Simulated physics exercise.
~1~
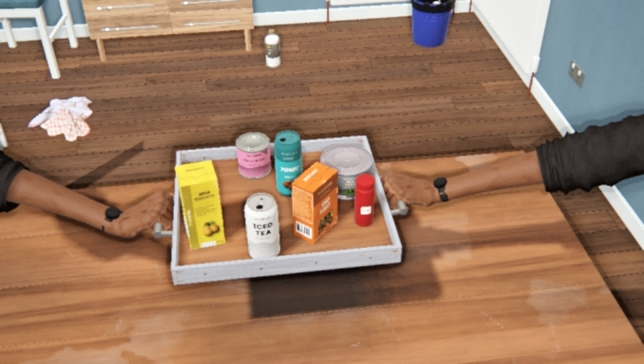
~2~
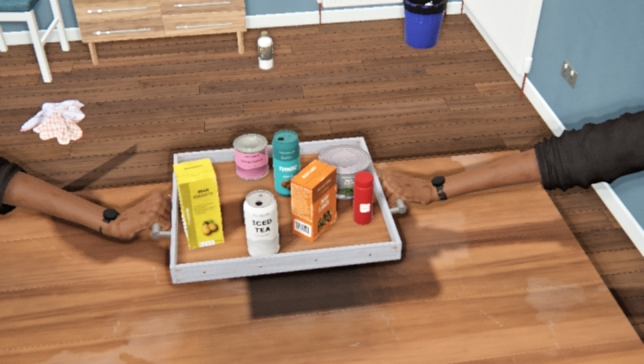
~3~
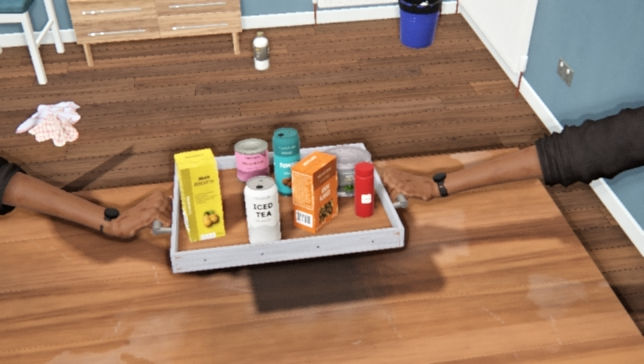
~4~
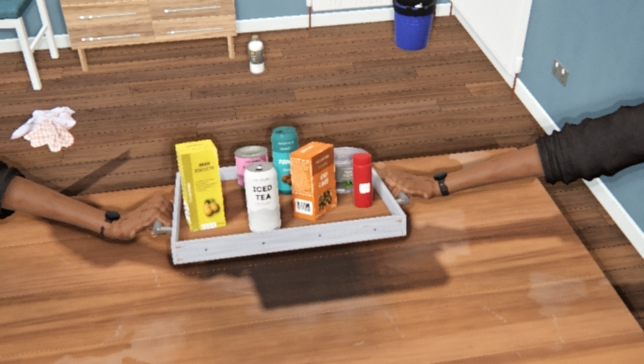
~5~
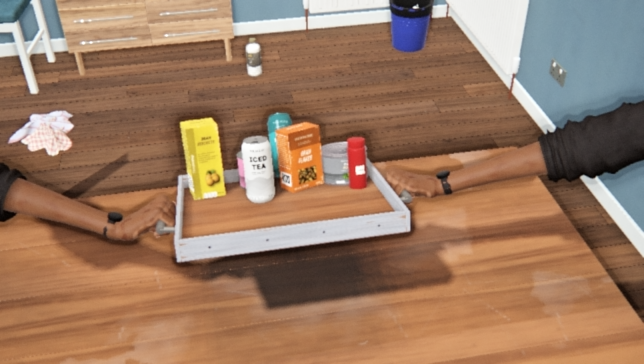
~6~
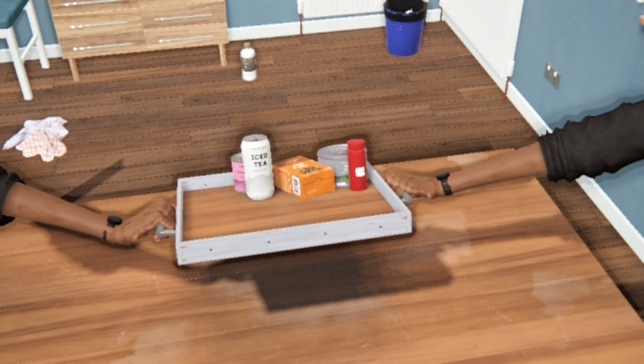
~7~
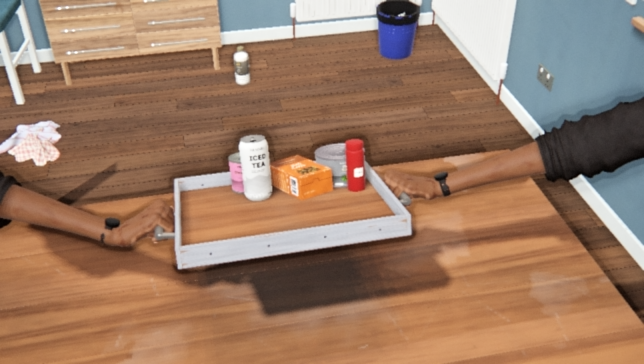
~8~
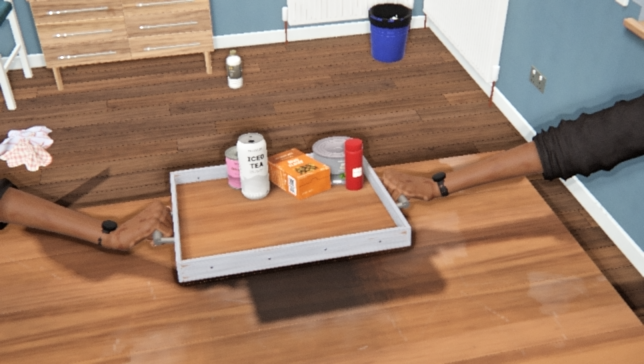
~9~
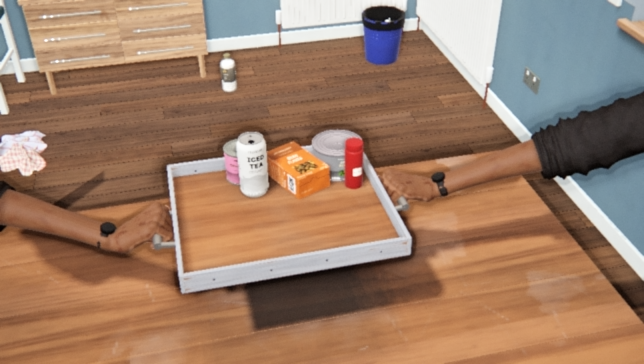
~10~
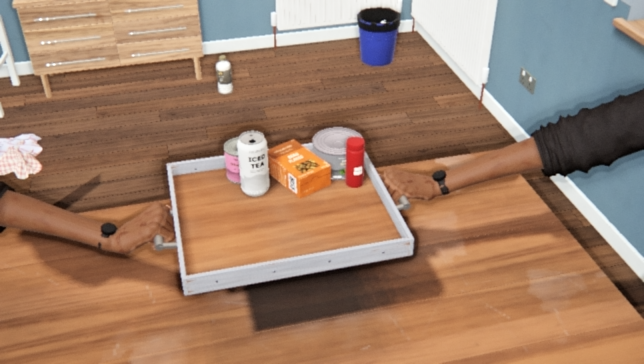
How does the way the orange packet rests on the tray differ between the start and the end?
At the start the orange packet stands upright near the middle of the tray, and at the end it lies on its side towards the far edge.
In a room with a wooden floor and blue walls, seen from above a wooden table, two hands hold a pale-rimmed tray by its ends. A yellow carton stands at the left, a white can and an orange packet near the middle, pink and turquoise containers behind, and a red shaker and a grey tub at the right. The hands tip the far edge down, and the items slide away. The yellow carton and turquoise can go over the far edge, while the orange packet topples. The tray is levelled, with the white can and red shaker still upright beside the fallen packet.
